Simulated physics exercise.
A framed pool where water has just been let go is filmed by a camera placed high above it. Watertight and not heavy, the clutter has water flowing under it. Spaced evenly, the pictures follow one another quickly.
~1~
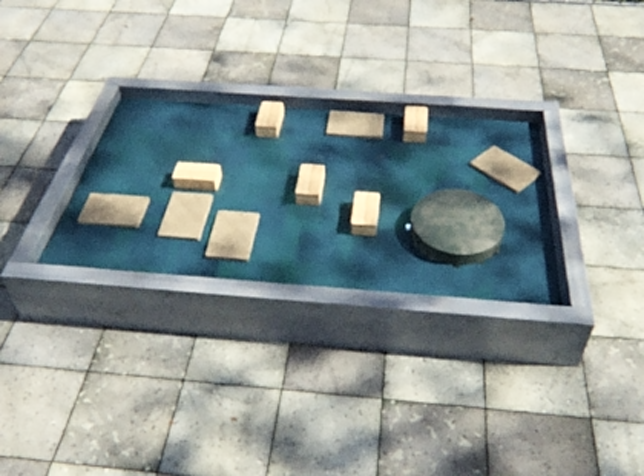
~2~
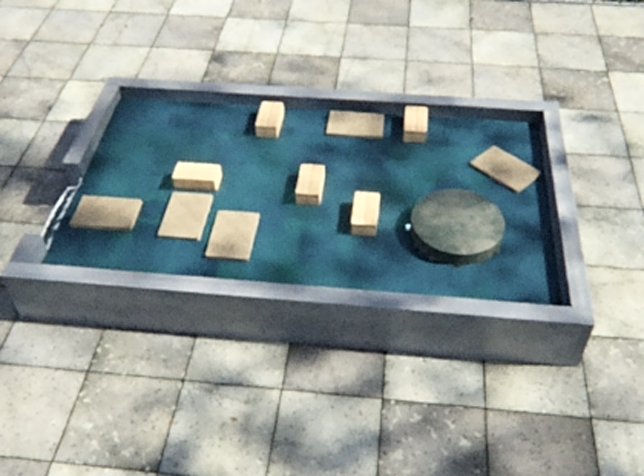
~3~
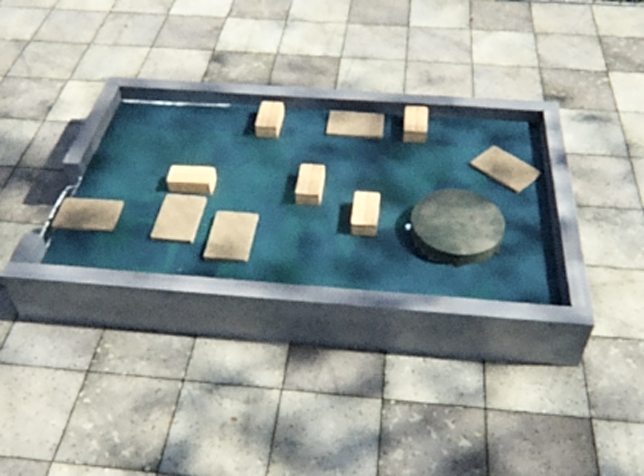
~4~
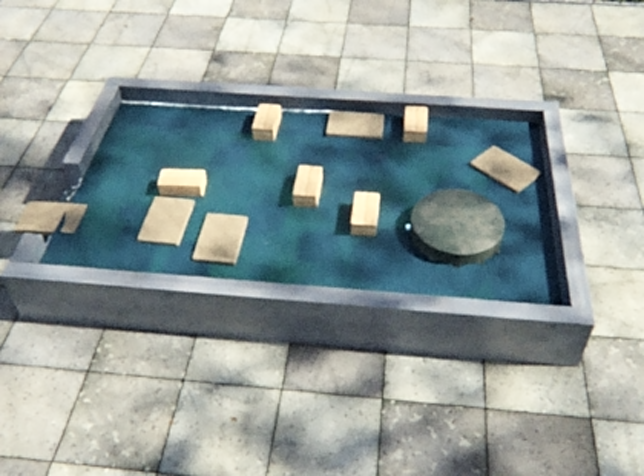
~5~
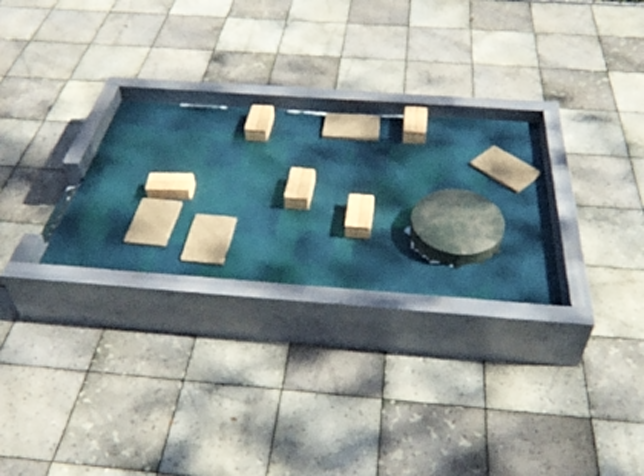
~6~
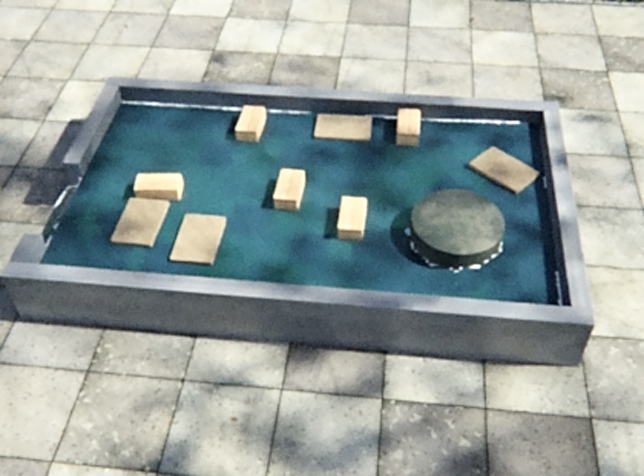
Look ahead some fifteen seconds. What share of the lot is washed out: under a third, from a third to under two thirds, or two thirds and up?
The fraction ends up in the one-to-two-thirds band.
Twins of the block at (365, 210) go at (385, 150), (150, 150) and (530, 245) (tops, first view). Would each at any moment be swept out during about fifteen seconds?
Copy one never leaves, copy two leaves the room, copy three never leaves.
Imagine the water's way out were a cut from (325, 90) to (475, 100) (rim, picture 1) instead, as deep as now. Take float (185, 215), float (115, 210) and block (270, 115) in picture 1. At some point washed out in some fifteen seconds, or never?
Going through them in turn: Remains behind; remains behind; escaped.
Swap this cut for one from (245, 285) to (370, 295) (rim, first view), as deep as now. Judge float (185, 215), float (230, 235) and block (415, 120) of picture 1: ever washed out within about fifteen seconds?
My answer, each in turn: Lost, lost, not lost.
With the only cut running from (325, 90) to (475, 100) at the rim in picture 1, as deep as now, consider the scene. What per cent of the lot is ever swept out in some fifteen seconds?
Estimated share: Around 70 %.
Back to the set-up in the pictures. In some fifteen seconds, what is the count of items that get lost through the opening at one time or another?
My tally gives 5.
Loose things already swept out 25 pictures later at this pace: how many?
That makes 4.
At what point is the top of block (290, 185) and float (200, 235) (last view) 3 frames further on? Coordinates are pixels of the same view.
About (263, 184) and (165, 237).
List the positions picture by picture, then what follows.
In the first picture, a float at (186, 214), afloat; a block at (196, 171) floats; 0 of 10 have shifted.
In the second picture, a float at (186, 214), afloat; a block at (196, 171) floats; 1 of 10 have shifted.
In the third picture, a float at (179, 216), afloat, close to its start; a block at (191, 174), afloat, close to its start; 2 of 10 have shifted.
In the fourth picture, a float at (166, 219), afloat, close to its start; a block at (181, 178) floats, close to its start; 4 of 10 have shifted.
In the fifth picture, a float at (153, 221), afloat, close to its start; a block at (169, 181) floats, close to its start; 6 of 10 have shifted.
In the sixth picture, a float at (140, 220) floats, a stride from its start; a block at (158, 182), afloat, close to its start; 9 of 10 have shifted.
A moment on, 1 of 10 are out; 9 afloat.
Next, 3 of 10 are out; 7 afloat.
Later, 4 of 10 are out; 6 afloat.
In the end, 5 of 10 are out; 5 afloat.
